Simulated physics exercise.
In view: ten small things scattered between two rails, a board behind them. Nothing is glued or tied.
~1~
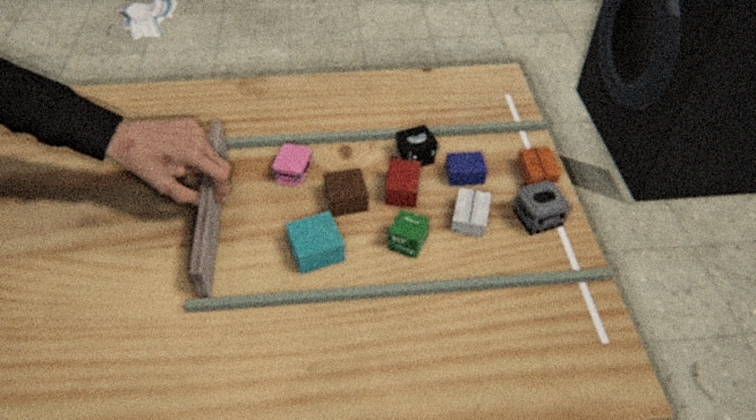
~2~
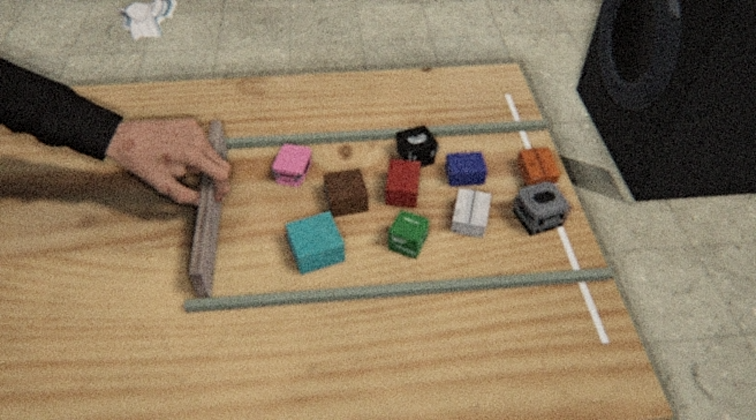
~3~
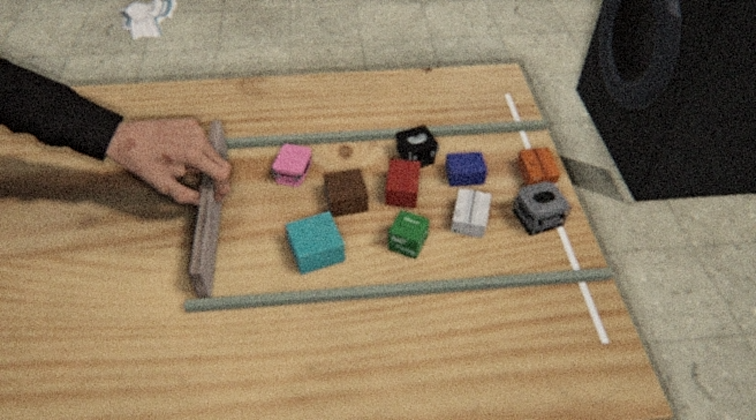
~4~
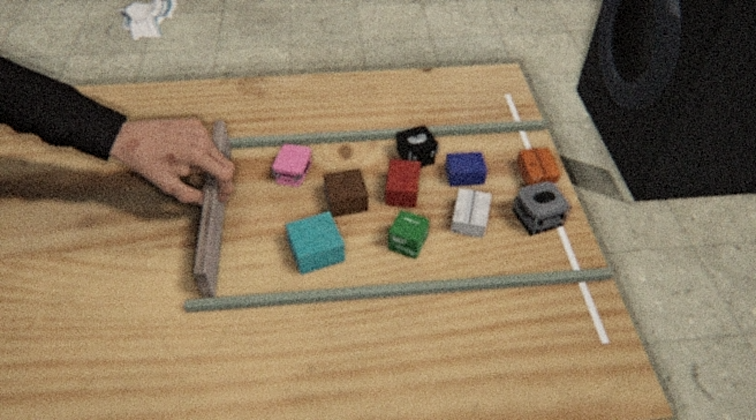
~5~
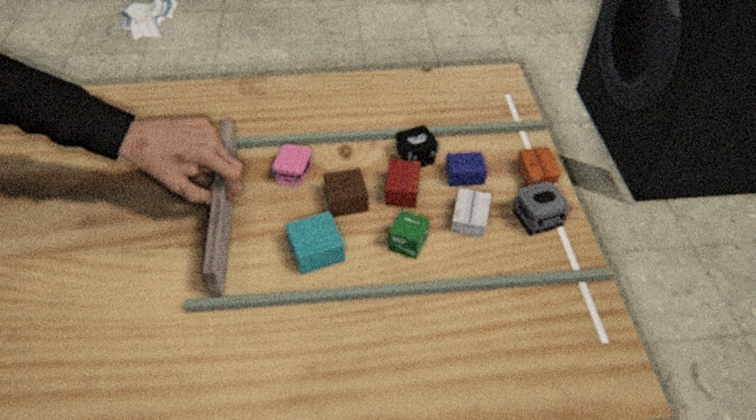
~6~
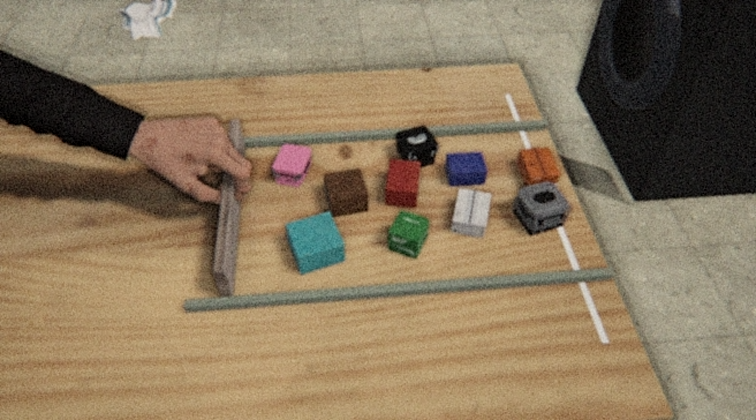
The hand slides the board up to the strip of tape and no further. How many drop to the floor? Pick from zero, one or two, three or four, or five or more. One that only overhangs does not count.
The number that fall off is five or more.
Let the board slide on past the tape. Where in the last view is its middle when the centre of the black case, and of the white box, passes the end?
Near (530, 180) and (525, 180).
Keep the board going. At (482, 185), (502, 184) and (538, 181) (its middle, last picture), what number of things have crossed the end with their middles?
Place by place, 1, 3 and 7.
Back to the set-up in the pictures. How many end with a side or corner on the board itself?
In contact: 3.
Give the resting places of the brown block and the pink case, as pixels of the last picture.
About (564, 179), and the other about (546, 148).
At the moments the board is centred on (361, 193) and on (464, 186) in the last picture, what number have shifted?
At the one place 5, at the other 10.
A little later, none off yet; orange box at rest near (538, 169); grey case at rest near (541, 208); blue block at rest near (466, 169).
When it is over, the number that fall off is five or more; down, green box, red block, black case, white box, blue block, grey case and orange box.
